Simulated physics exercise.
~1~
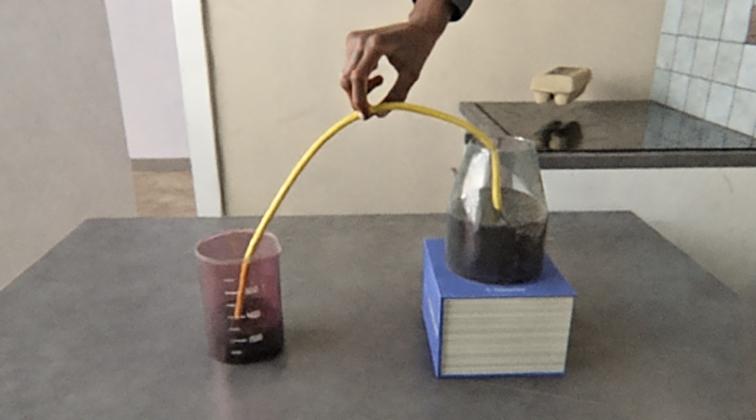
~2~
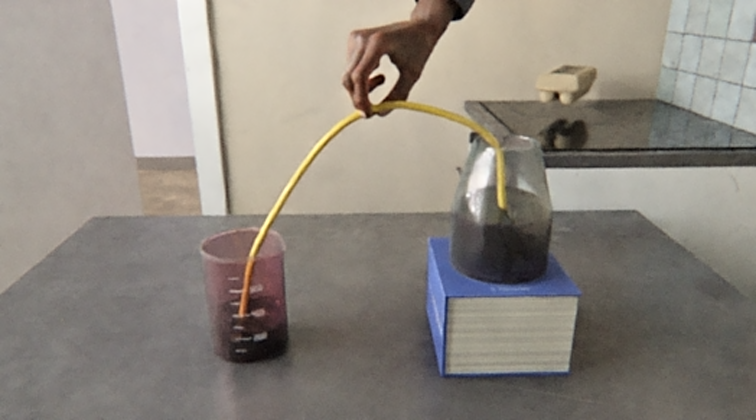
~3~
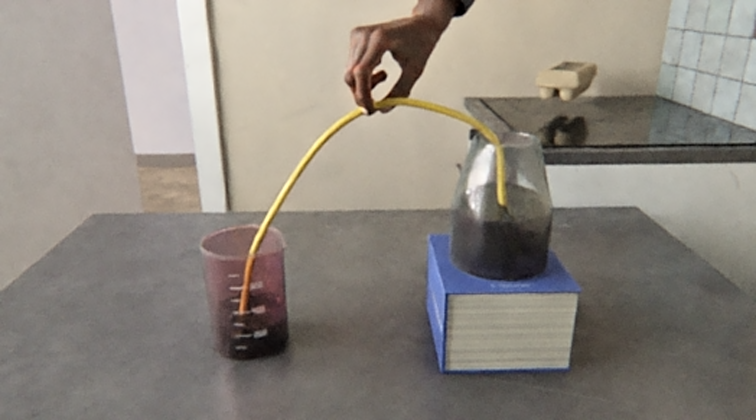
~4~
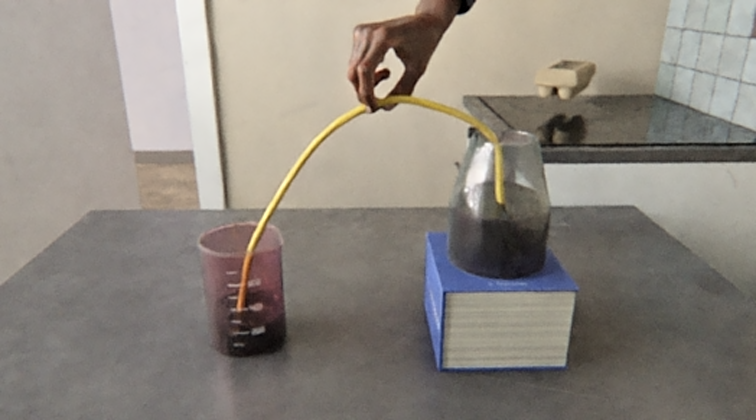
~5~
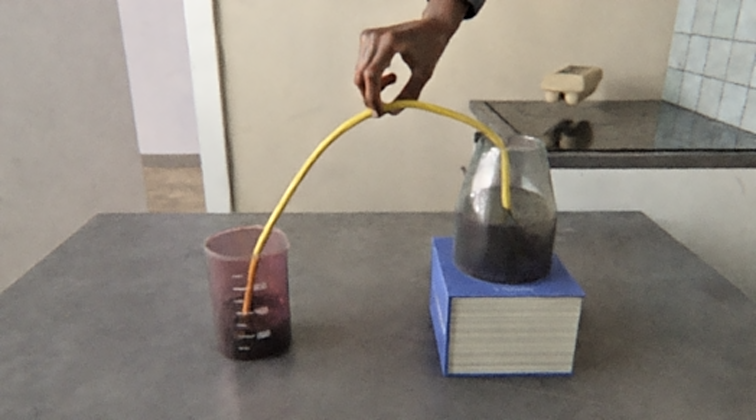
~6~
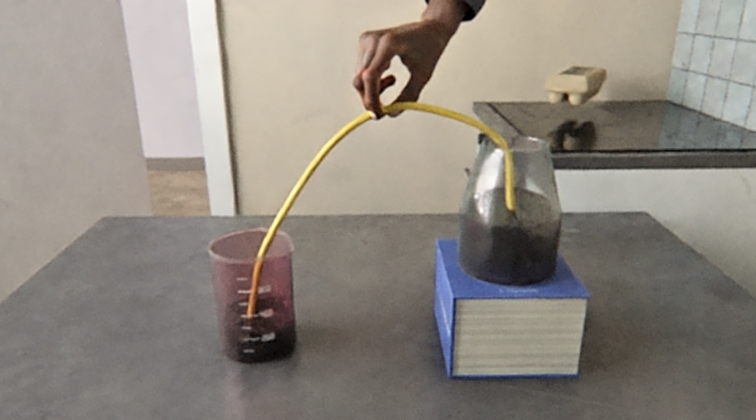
The clip shows a hand pinching a yellow tube arched between a reddish beaker on a gray tabletop at left and a glass vase on a blue book at right, both holding dark liquid, with little visible movement.
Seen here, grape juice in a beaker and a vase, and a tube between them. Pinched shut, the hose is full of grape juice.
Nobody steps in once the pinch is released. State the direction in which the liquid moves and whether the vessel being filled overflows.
Answer. Flow: Towards the left; taker: Does not overflow.
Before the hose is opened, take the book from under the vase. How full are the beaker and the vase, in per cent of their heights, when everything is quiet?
They settle near 40 per cent and 35 per cent of their heights, in that order.
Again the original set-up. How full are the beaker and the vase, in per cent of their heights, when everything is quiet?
The first stands near 85 percent and the second near 10 percent.
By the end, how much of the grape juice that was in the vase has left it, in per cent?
Around 80 percent.
Shortly, the beaker is about half full; the vase is about a third full.
Then, the beaker is about three quarters full; the vase is nearly empty.
At the finish, the beaker is nearly full; the vase is nearly empty.
